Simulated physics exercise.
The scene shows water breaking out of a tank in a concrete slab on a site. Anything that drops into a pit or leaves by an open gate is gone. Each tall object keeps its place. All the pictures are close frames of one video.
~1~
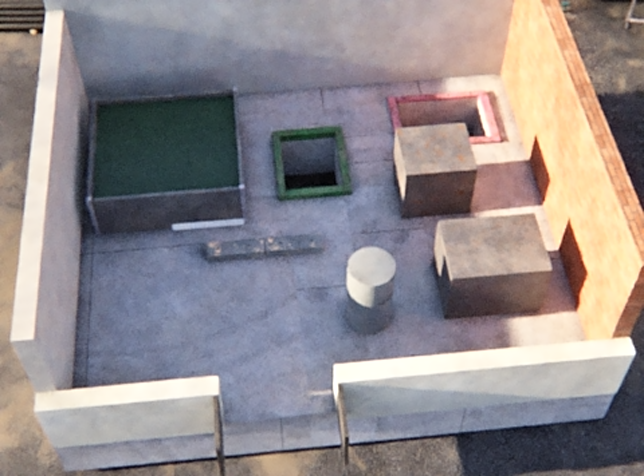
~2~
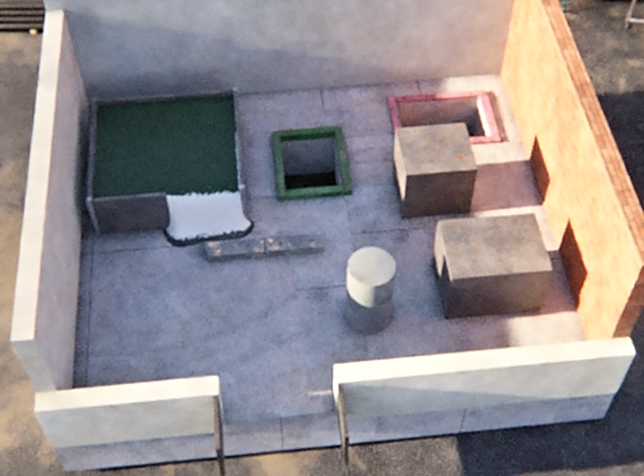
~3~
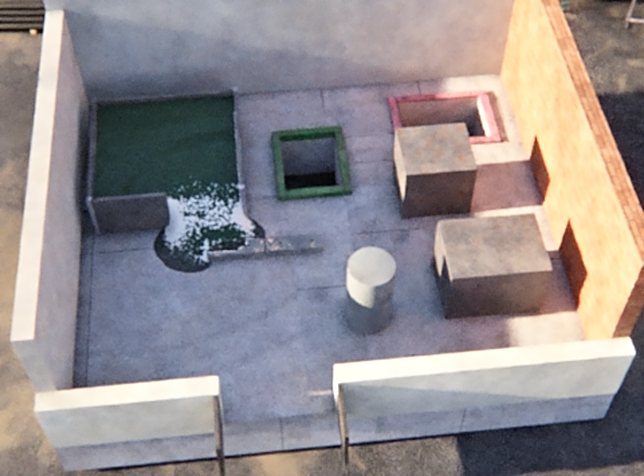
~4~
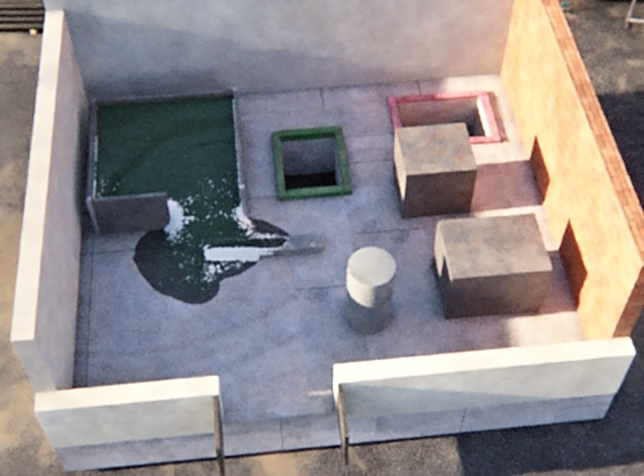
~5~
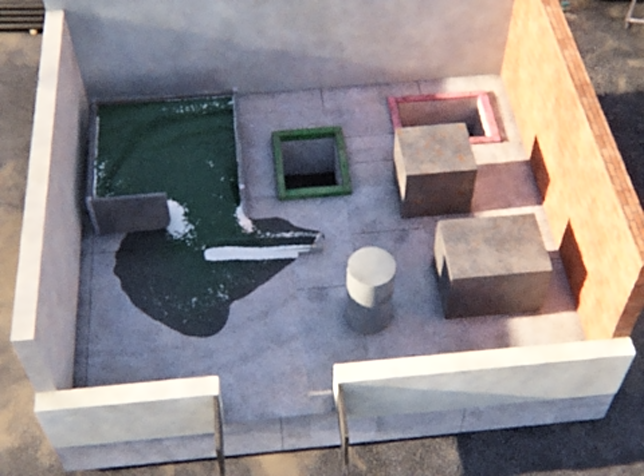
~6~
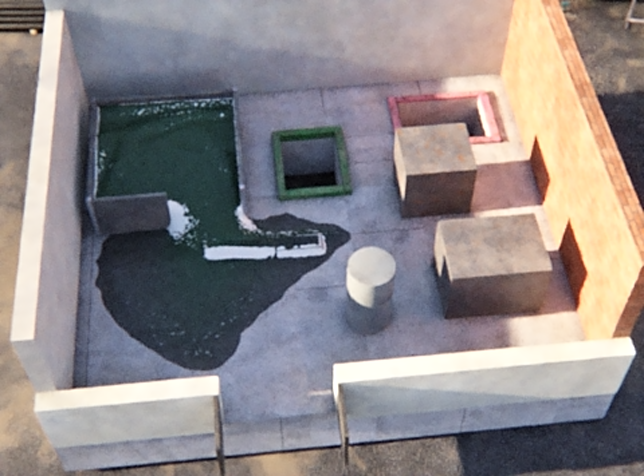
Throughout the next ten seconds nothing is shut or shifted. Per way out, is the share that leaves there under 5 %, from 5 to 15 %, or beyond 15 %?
In the end the gate goes higher than fifteen per cent; the pink pit stays lower than five per cent; the green pit stays lower than five per cent.
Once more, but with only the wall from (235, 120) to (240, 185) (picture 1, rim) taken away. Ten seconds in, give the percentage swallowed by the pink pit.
Pink: 6 %.
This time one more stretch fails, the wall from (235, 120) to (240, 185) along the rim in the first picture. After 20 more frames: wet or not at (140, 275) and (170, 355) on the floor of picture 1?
Well, the first place ends up left untouched, and the second one left untouched.
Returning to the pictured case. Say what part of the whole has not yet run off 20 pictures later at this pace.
I'd estimate close to 90 per cent.
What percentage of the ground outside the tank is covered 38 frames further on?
I reckon around 85 %.
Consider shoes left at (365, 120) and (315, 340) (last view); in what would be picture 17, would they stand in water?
As listed: Clear, awash.
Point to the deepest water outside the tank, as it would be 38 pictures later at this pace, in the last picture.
That spot is close to (222, 246).
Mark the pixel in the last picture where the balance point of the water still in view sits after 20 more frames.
Roughly (212, 242).
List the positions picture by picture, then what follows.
In the first picture, still water in the water tank at (166, 146).
In the second picture, the front is at (171, 237), out from the gap at (206, 211).
In the third picture, the front is at (176, 264), out from the gap at (207, 213).
In the fourth picture, water pours out at (207, 214) and has run to (189, 298).
In the fifth picture, water pours out at (207, 214) and has run to (195, 331).
In the sixth picture, water pours out at (207, 213) and has run to (191, 363).
A moment on, water covers 40 % of the floor; the gate 0 %, the pink pit 0 %, the green pit 0 %.
Next, water covers 50 % of the floor; the gate 4 %, the pink pit 0 %, the green pit 0 %.
Then, water covers 65 % of the floor; the gate 10 %, the pink pit 0 %, the green pit 0 %.
Later, water covers 85 % of the floor; the gate 16 %, the pink pit 0 %, the green pit 0 %.
In the end, water covers 95 % of the floor; the gate 20 %, the pink pit 1 %, the green pit 0 %.
